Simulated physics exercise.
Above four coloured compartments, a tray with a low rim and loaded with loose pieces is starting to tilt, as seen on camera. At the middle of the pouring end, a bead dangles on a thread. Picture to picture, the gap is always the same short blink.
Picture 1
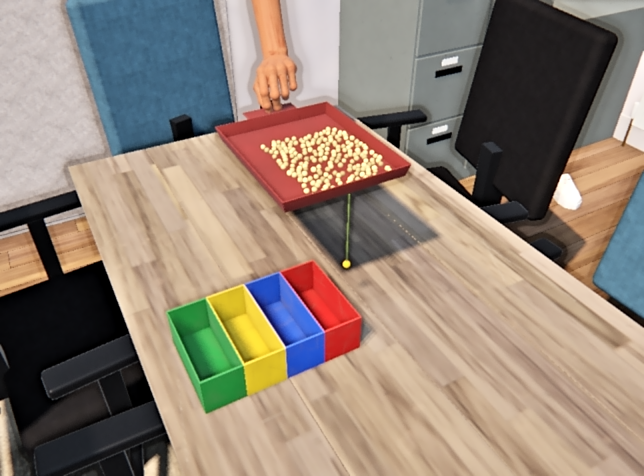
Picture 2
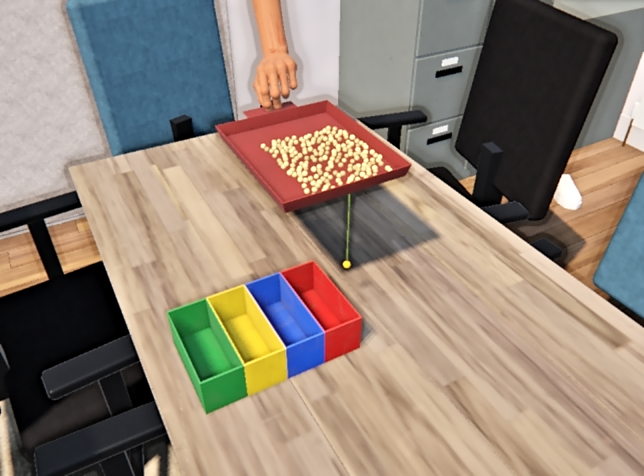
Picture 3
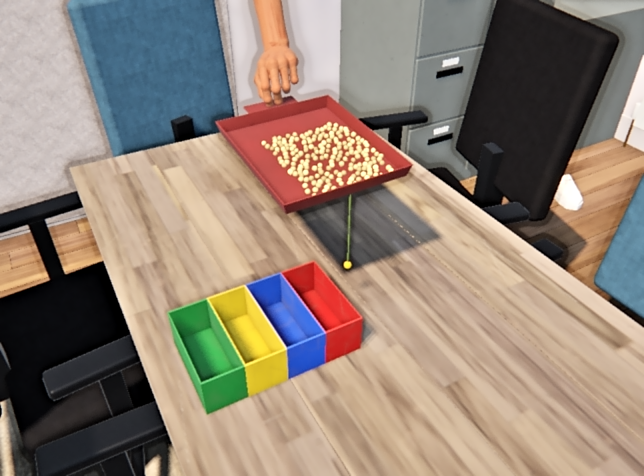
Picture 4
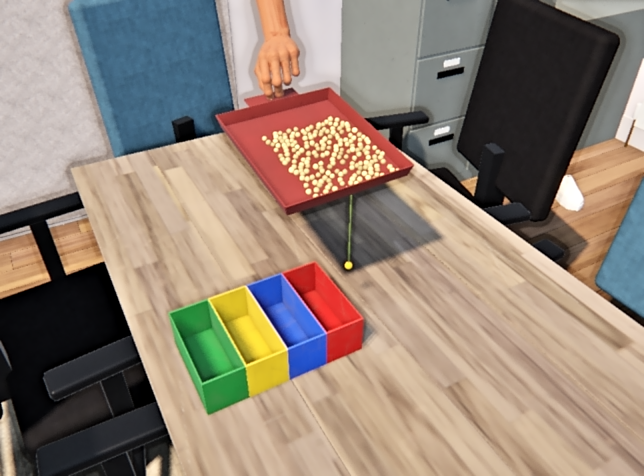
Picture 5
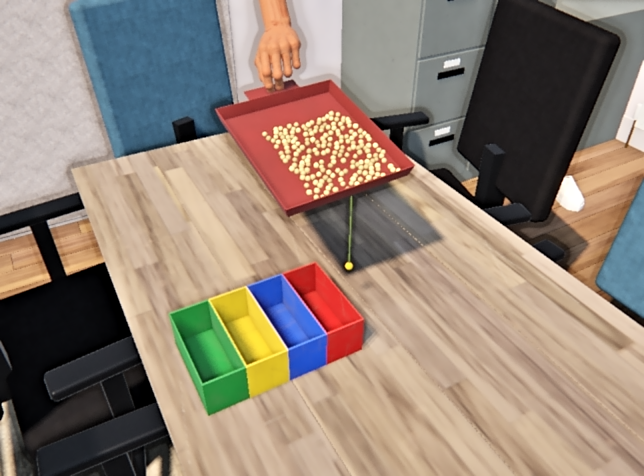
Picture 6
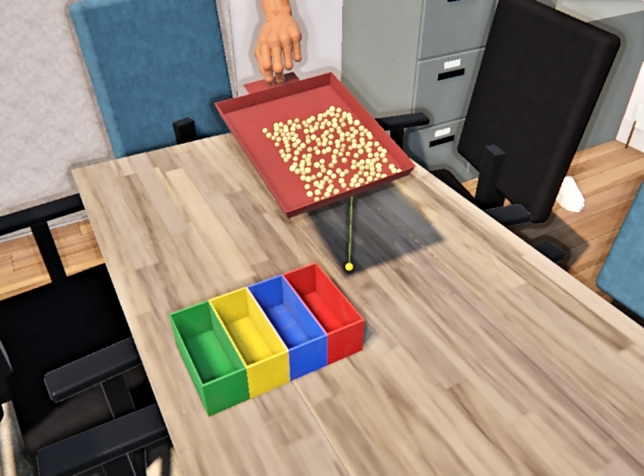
Red tray of pale beans, gripped by a hand, tilting slightly toward its left front corner above four coloured compartments on a table.
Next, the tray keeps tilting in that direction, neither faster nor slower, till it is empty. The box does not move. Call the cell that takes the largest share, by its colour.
Most goes to the red cell.
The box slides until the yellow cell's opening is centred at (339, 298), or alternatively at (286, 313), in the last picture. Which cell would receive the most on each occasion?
The first time it is the green cell; the second time it is that blue cell.
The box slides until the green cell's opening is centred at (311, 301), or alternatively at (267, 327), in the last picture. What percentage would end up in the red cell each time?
It would be roughly 0 per cent, followed by roughly 10 per cent.
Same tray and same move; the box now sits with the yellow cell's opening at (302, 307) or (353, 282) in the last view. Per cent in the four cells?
About 100 in a hundred, then about 70 in a hundred.
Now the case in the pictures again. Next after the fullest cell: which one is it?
The answer here is that blue cell.
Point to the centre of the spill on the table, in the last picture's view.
The middle lies near (383, 336).
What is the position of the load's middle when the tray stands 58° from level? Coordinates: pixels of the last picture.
Roughly at (339, 184).
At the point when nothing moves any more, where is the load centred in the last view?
At about (328, 339).
Just after the last frame, tray tipped steeply; almost all on the tray; just a few in the red cell; just a few falling or outside the box.
A moment on, tray tipped right over; roughly a third on the tray; about a tenth in the red cell; about a tenth in the blue cell; roughly half falling or outside the box.
Further on, tray tipped past a quarter turn; roughly half in the red cell; roughly a quarter in the blue cell; roughly a quarter falling or outside the box.
When it is over, tray tipped past a quarter turn; roughly half in the red cell; roughly a quarter in the blue cell; not one in the green cell; not one in the yellow cell; roughly a quarter outside the box.
